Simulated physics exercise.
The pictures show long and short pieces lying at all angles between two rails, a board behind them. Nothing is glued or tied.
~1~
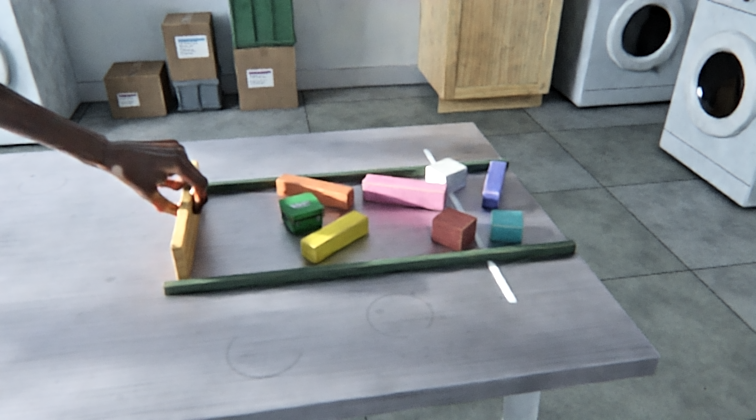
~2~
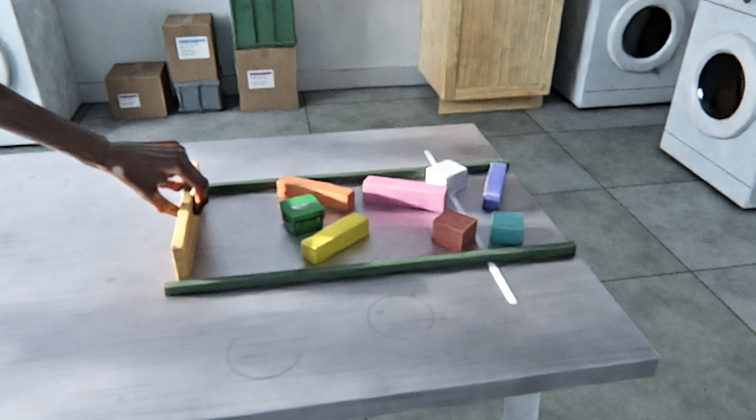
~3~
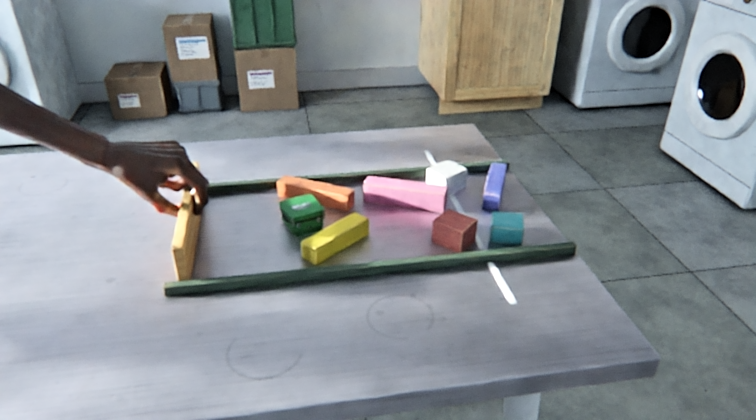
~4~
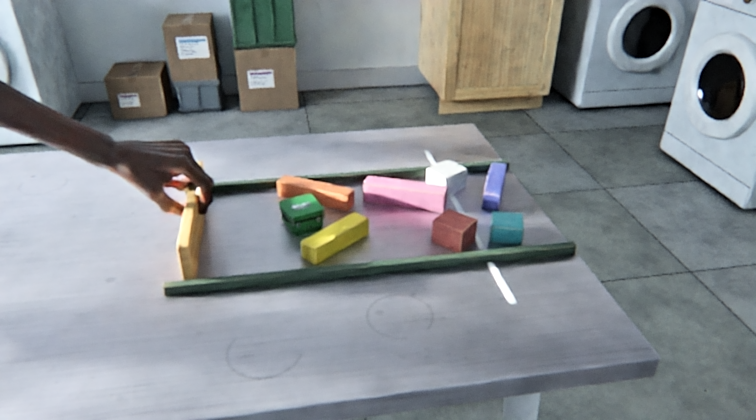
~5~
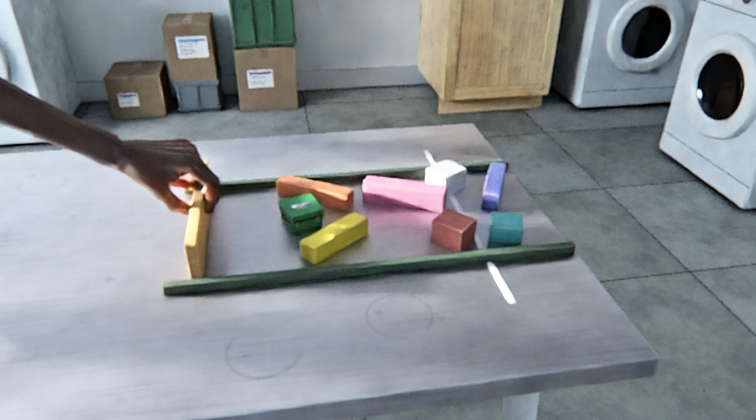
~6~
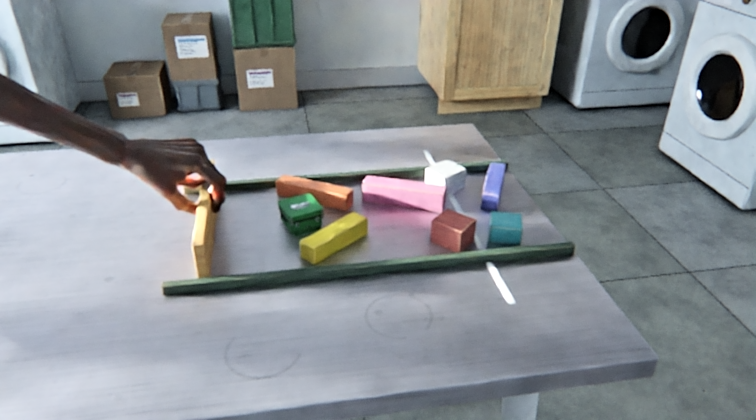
A hand slides an upright orange board slightly right between two dark green rails.
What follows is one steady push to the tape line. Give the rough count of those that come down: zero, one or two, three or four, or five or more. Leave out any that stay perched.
In the end the number that fall off is one or two.
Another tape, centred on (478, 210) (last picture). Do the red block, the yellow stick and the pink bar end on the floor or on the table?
The red block stays on, the yellow stick is kept, the pink bar holds on.
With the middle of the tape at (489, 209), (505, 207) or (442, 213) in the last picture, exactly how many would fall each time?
In that order 3, 5 and 0.
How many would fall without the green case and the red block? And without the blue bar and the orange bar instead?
The counts: 0 and 0.
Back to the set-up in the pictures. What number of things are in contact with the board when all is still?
3 of them.
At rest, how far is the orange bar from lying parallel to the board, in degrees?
About 35°.
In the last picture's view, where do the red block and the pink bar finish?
The red block stops around (523, 230); the pink bar around (493, 180).
A little later, none off yet; blue bar at rest near (494, 186); turquoise block at rest near (505, 228); white block at rest near (446, 178).
When it is over, the number that fall off is one or two; down, blue bar.
